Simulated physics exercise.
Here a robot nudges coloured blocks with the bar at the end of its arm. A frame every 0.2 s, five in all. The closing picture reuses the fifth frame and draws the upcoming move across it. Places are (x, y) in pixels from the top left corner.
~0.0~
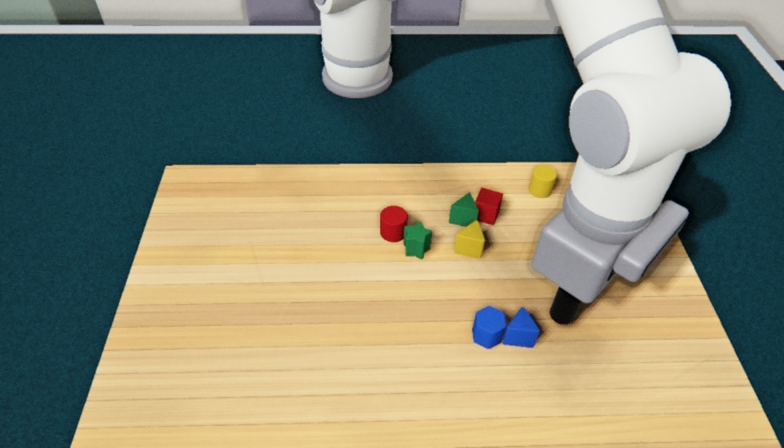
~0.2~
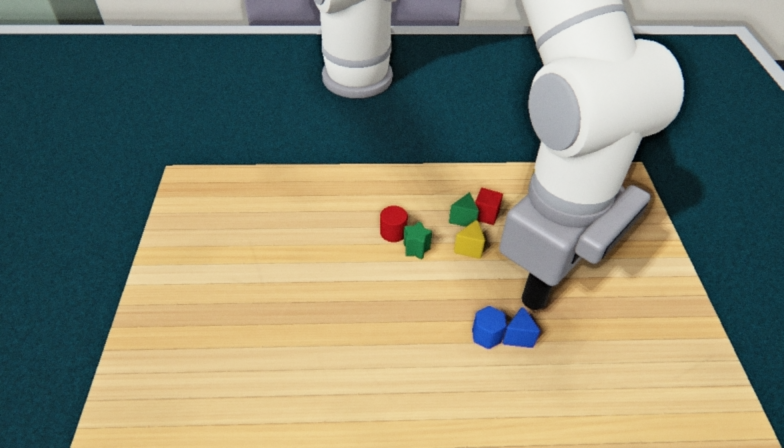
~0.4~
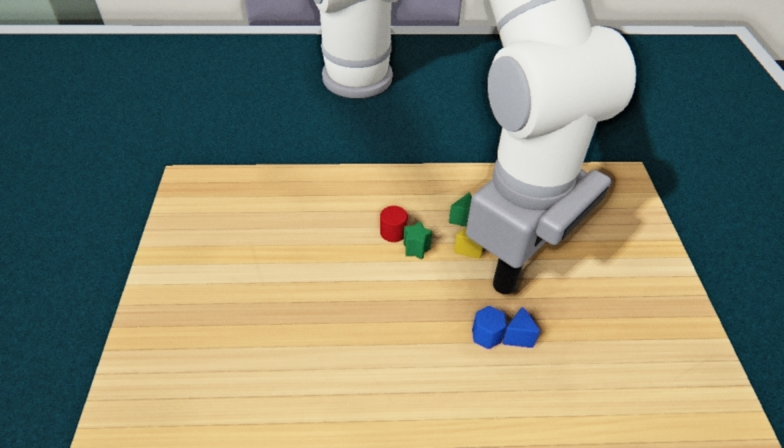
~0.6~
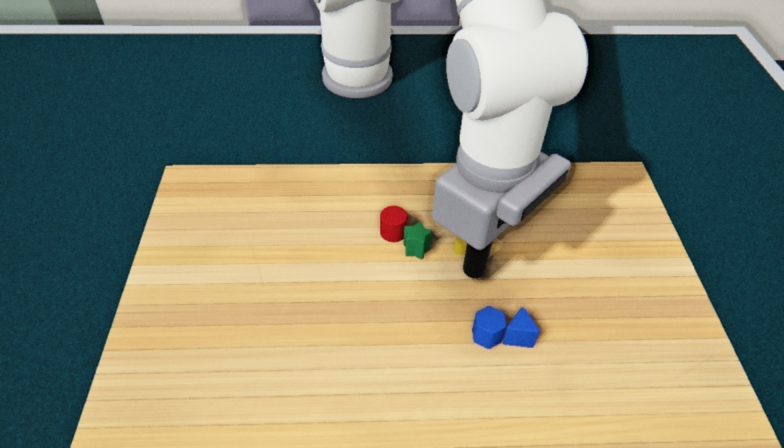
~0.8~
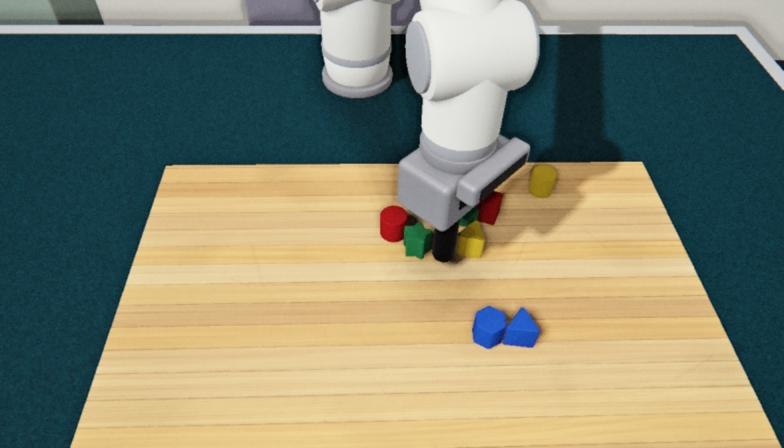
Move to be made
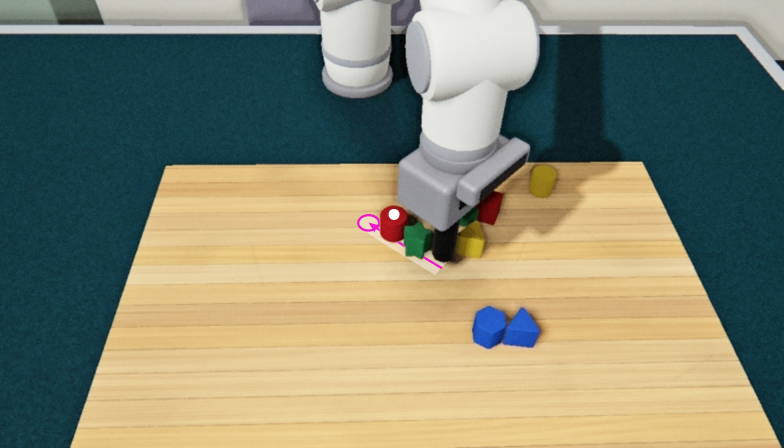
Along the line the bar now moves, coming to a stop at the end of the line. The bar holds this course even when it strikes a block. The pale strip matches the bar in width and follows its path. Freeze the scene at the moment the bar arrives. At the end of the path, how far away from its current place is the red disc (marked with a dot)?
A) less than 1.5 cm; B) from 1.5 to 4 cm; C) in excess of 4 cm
Option C.
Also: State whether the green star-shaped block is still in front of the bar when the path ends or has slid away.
The bar should keep driving it forward.
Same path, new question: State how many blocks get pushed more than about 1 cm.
Count: Two.
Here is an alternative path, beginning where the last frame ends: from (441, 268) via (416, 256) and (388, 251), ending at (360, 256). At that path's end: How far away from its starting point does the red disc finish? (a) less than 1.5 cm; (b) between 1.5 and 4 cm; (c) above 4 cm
Choice b: Between 1.5 and 4 cm.
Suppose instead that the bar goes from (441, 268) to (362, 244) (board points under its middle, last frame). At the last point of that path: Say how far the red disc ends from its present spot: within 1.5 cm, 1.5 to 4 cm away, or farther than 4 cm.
The answer is 1.5 to 4 cm.
Path on the board, from (441, 268) directly to (369, 223); the dot is on the red disc.
What follows on the original path. One third of the way, bar at (416, 239); red disc at (383, 207); green star-shaped block at (402, 222), turned 15° clockwise.
Two thirds of the way, bar at (391, 224); red disc at (362, 192); green star-shaped block at (378, 208), turned 20° clockwise.
At the end, bar at (368, 210); red disc at (344, 177); green star-shaped block at (356, 193), turned 20° clockwise; yellow triangle in place.
